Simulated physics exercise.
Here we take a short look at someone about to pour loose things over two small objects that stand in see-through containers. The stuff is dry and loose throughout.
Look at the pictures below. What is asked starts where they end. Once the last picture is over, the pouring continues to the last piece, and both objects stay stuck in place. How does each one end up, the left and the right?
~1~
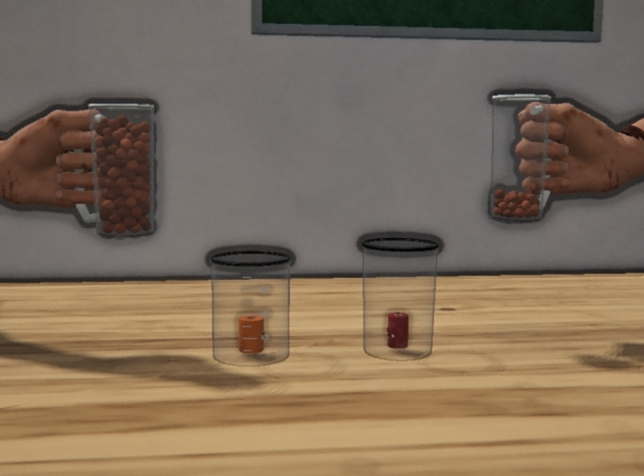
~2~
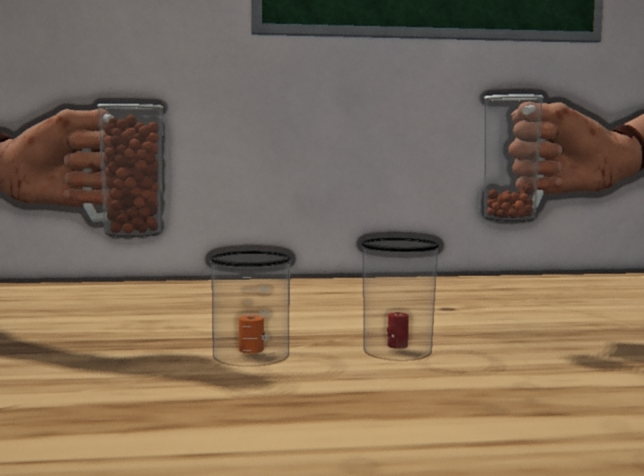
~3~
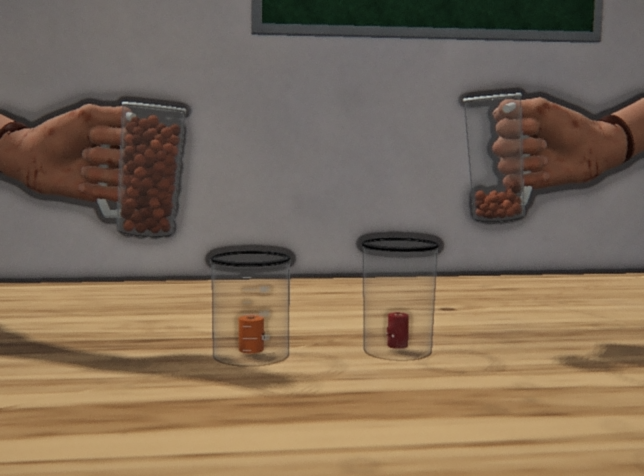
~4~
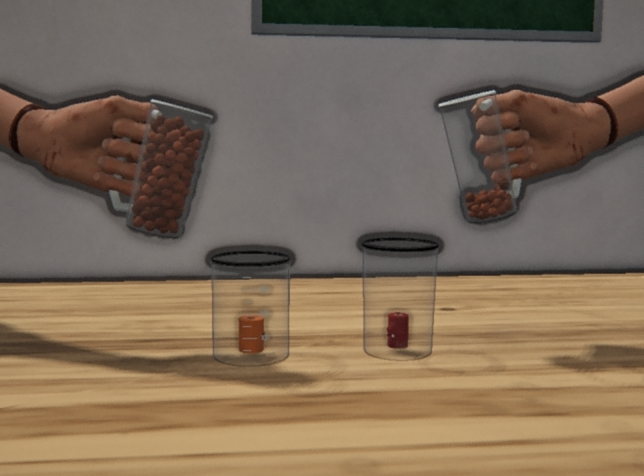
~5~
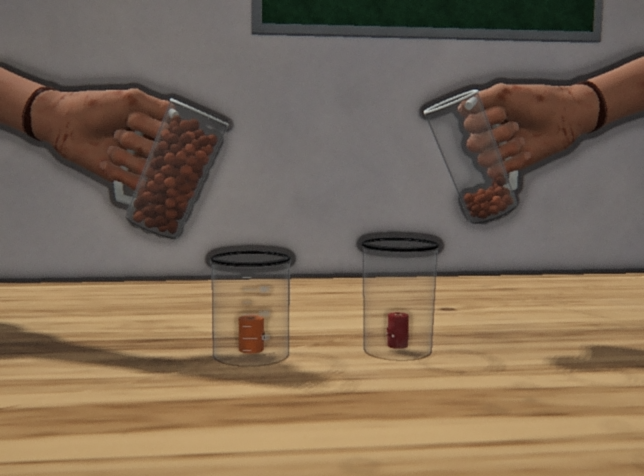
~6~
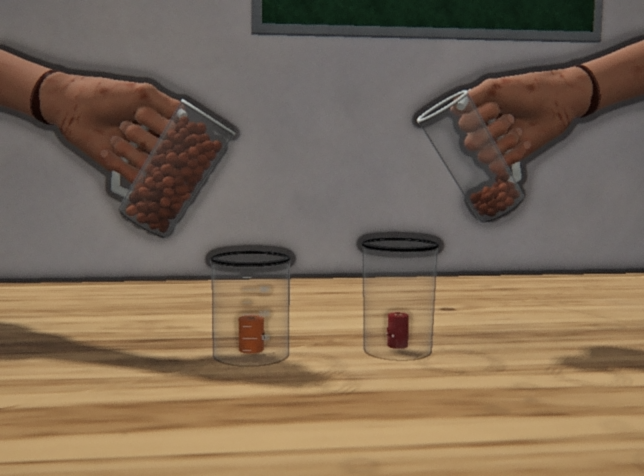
Left object: Hidden; right object: Still showing.
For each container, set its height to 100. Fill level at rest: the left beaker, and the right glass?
I'd say close to 65 on the left side and 20 on the right side.
Then, 0.32 s on from there, left beaker empty, all of its cupful still in the cup; right glass empty, all of its cupful still in the cup.
Then, 0.73 s on from there, left beaker nearly empty, nearly all of its cupful still in the cup; right glass empty, all of its cupful still in the cup.
Then, 1.17 s on from there, left beaker nearly empty, near two thirds of its cupful still in the cup; right glass nearly empty, the bulk of its cupful still in the cup.
In the end, left beaker two thirds full (surface near (251, 291)), nothing beside it; right glass a quarter full (surface near (398, 325)), nothing beside it; the left thing is covered; the right thing is still showing.
